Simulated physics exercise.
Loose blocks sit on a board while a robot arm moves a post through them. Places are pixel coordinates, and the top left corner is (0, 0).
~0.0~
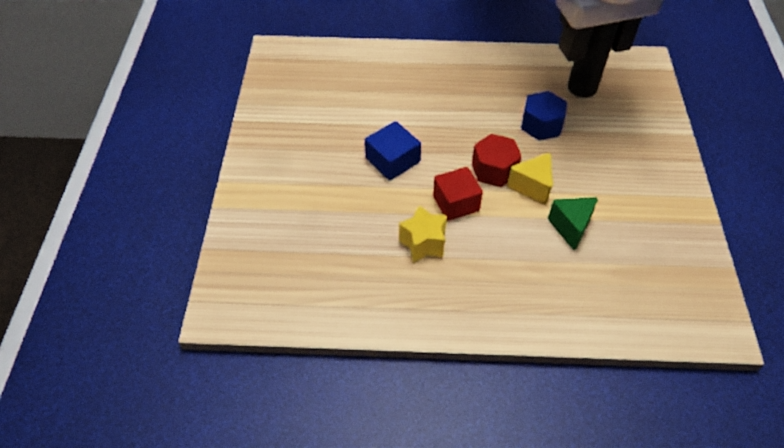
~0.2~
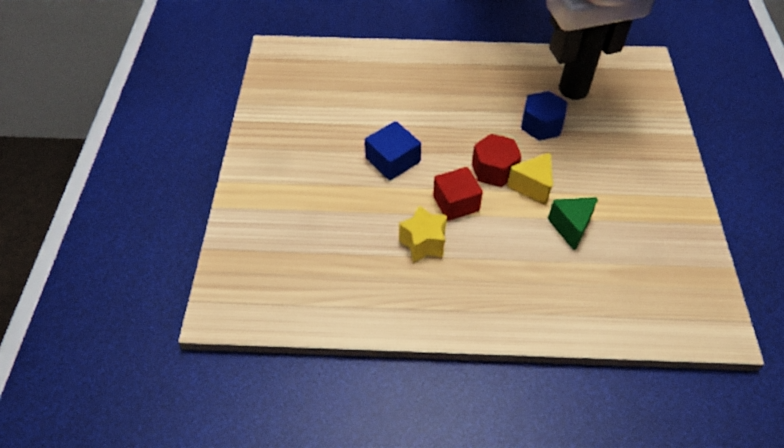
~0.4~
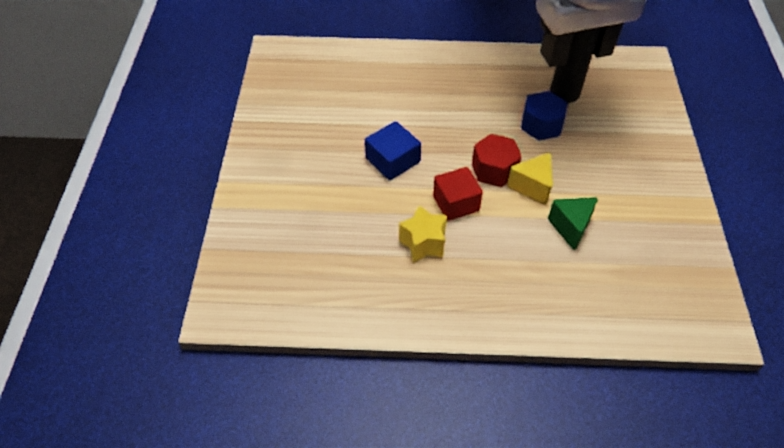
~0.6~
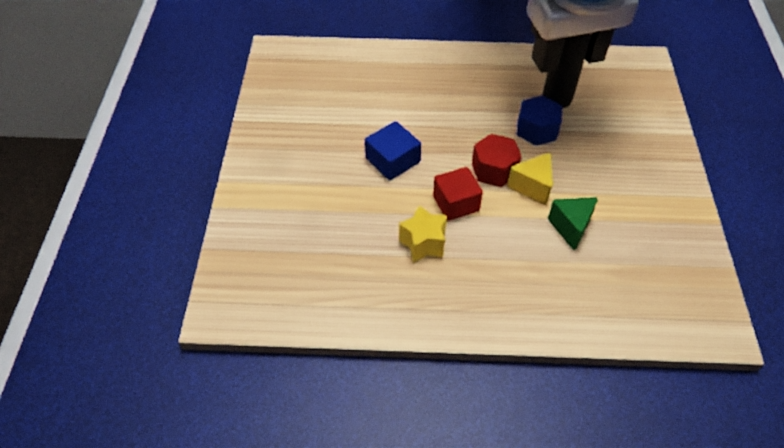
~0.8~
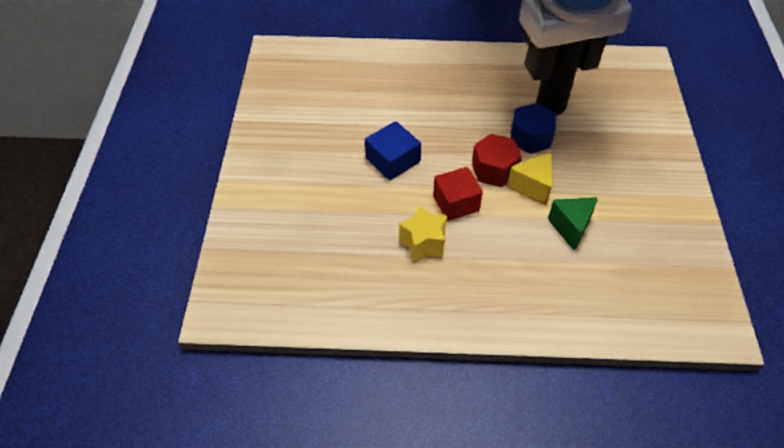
At first, a robot arm holds a dark post near the upper right of a wooden board scattered with red, blue, yellow and green blocks. The post moves slightly left and down to the blue hexagonal block, then pushes it a short way down and left, closer to the red hexagonal block.
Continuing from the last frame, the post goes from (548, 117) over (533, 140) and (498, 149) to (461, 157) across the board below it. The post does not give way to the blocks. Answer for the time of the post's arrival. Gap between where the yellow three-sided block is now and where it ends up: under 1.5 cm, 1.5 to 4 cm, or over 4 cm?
Once the path is done, the yellow three-sided block lies within 1.5 cm of its present place.
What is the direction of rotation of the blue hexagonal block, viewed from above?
It turns round anticlockwise.
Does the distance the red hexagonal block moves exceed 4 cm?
Yes, that is how it ends up.
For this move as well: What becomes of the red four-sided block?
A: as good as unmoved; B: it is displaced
The one that fits is B, it is displaced.
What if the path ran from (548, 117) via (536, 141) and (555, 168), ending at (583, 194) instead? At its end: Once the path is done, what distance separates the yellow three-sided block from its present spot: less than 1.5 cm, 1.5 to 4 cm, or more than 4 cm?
It moves between 1.5 and 4 cm.
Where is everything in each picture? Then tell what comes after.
The first frame shows lower end of the post at (582, 89), tops of blocks, red four-sided block at (459, 184), red hexagonal block at (498, 150), blue hexagonal block at (546, 105), yellow three-sided block at (537, 168).
The second frame shows post at (573, 91), blocks as before.
The third frame shows post at (565, 94), blocks as before.
The fourth frame shows post at (557, 99), blue hexagonal block at (542, 110).
The fifth frame shows post at (551, 107), red four-sided block at (459, 184), red hexagonal block at (498, 150), blue hexagonal block at (535, 118), yellow three-sided block at (537, 168).
The first path, step by step. One third of the way, post at (535, 129); red four-sided block at (455, 186); red hexagonal block at (484, 162), turned 15° clockwise; blue hexagonal block at (519, 142).
Two thirds of the way, post at (499, 139); red four-sided block at (433, 197); red hexagonal block at (469, 182), turned 45° clockwise; blue hexagonal block at (500, 158), turned 40° anticlockwise; yellow three-sided block at (538, 171), turned 20° anticlockwise.
At the end, post at (463, 147); red four-sided block at (430, 199); red hexagonal block at (468, 186), turned 50° clockwise; blue hexagonal block at (498, 161), turned 50° anticlockwise; yellow three-sided block at (538, 172), turned 25° anticlockwise.
